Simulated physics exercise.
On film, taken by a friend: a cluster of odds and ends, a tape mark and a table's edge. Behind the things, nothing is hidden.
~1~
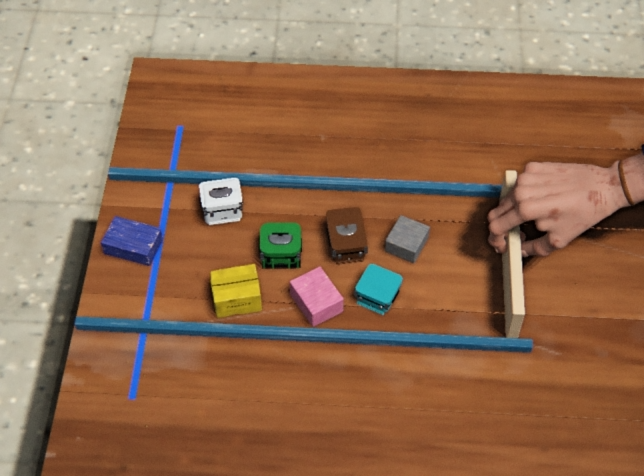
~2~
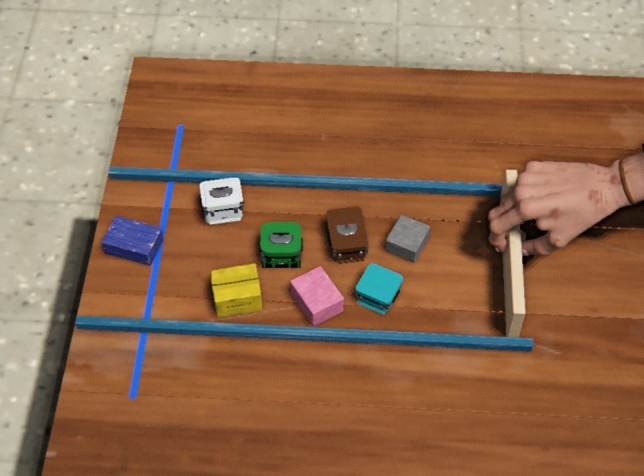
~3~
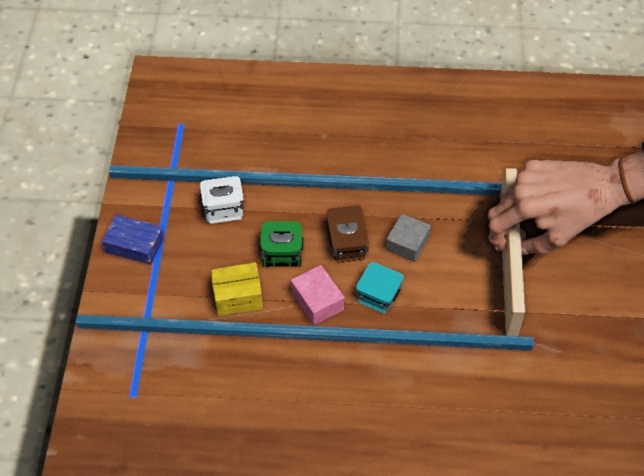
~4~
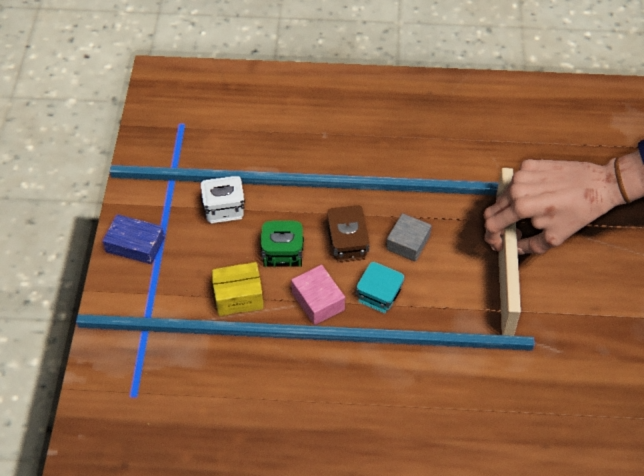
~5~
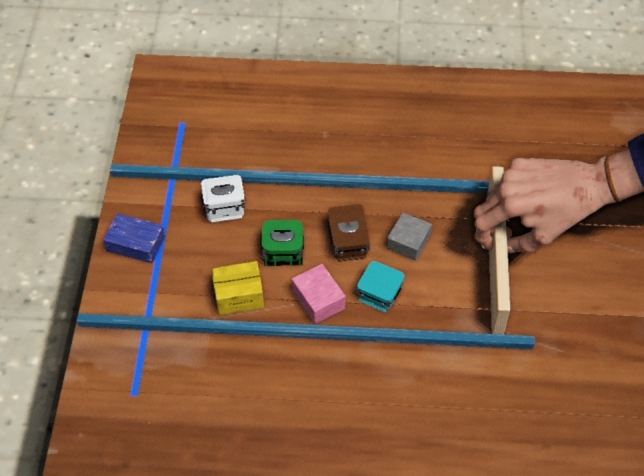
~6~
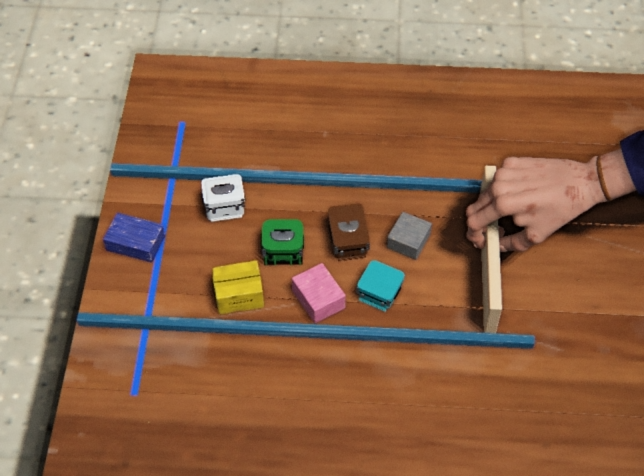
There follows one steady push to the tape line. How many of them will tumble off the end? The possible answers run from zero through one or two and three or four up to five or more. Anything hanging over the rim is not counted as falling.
Final tally: Three or four.
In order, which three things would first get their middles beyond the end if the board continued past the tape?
Earliest first - the blue block, the yellow box, the green case.
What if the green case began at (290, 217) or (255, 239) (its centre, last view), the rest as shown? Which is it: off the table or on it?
Well, place by place the object does not stay and then does not stay.
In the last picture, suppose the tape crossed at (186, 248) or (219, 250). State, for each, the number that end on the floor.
It comes to 1, then 1.
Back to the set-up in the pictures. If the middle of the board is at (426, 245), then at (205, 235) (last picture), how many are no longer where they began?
The first number is 1, the next one 8.
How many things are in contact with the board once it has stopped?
That makes 3.
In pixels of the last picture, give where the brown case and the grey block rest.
Brown case: About (112, 227); grey block: About (146, 228).
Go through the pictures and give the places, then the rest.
In the first frame, blue block (132, 241); white case (222, 202); yellow box (236, 291); board (511, 253); tape (158, 251).
In the second frame, white case (222, 202); green case (281, 246).
In the third frame, yellow box (237, 289); turquoise case (380, 289).
In the fourth frame, blue block (134, 239); brown case (348, 234).
In the fifth frame, white case (224, 199); board (498, 249).
In the sixth frame, blue block (135, 237); white case (224, 199); yellow box (238, 287); board (490, 248); tape (160, 247).
Soon after, none off yet; blue block at rest near (135, 237); white case at rest near (224, 199); yellow box at rest near (238, 287).
Then, none off yet; blue block moving near (126, 238); white case moved about its own width near (186, 190); yellow box moved well along near (157, 289).
At rest, the number that fall off is three or four; fallen, green case, yellow box and blue block.
